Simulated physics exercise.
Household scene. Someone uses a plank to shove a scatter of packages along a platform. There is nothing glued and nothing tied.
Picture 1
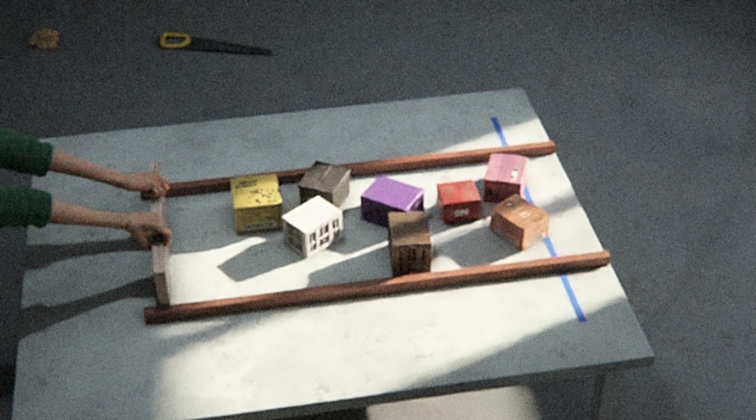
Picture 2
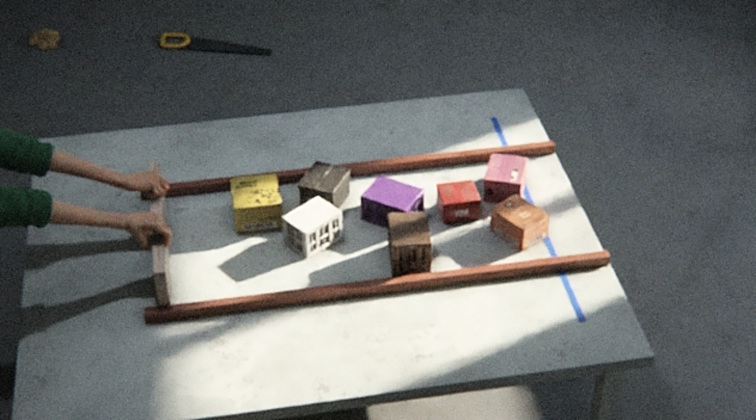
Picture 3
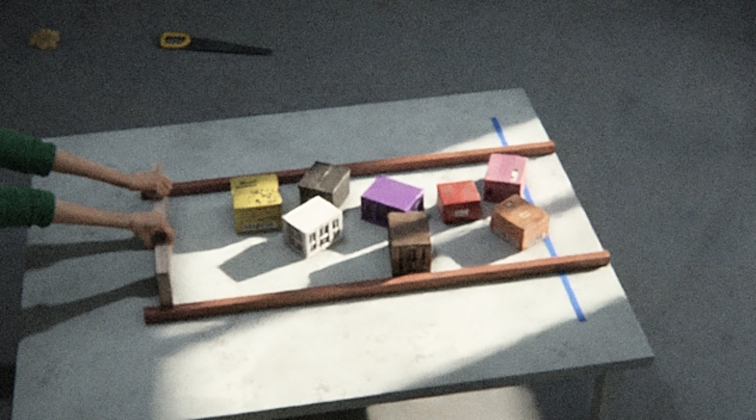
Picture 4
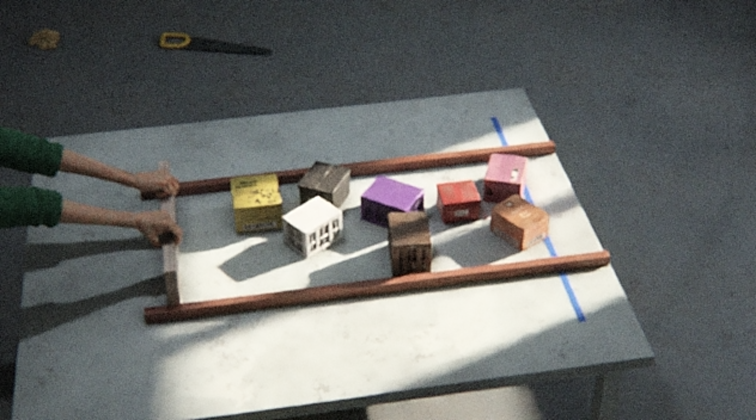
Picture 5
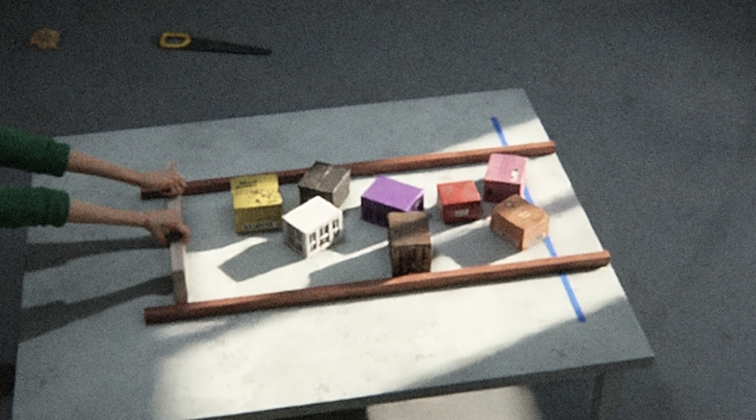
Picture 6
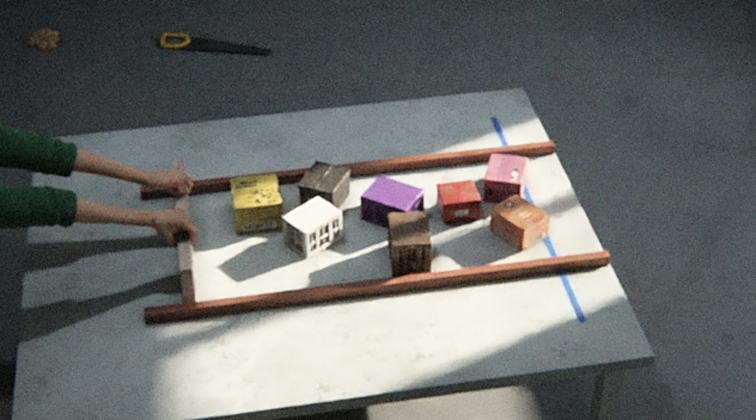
Hands in green sleeves sliding a plank slowly rightward between two rails on a table, toward colourful boxes that stay still.
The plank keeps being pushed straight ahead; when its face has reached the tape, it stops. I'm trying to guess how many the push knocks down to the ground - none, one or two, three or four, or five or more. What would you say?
It ends with four plus at least one more down.
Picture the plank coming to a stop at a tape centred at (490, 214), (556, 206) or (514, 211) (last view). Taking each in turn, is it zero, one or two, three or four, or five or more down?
Result per tape, in order - one to two / more than four / either one or two.
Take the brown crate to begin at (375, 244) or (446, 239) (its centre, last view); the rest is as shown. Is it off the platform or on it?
Result for the brown crate: It is still there at position one; it is still there at position two.
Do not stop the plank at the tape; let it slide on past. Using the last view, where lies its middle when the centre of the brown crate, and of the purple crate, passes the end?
The middle is at (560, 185) when it's the brown crate, and at (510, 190) when it's the purple crate.
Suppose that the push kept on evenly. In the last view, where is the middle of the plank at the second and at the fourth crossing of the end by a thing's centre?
At (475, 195) for the second, at (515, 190) for the fourth.
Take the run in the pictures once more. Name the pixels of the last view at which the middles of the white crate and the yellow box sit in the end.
The first near (560, 200), the second near (545, 169).
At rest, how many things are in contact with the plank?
The count in contact is 3.
A little later, none off yet; pink parcel at rest near (506, 179); orange box at rest near (520, 223); red tote at rest near (458, 202).
When it is over, the number that fall off is five or more; down, black tote, purple crate, red tote, orange box and pink parcel.
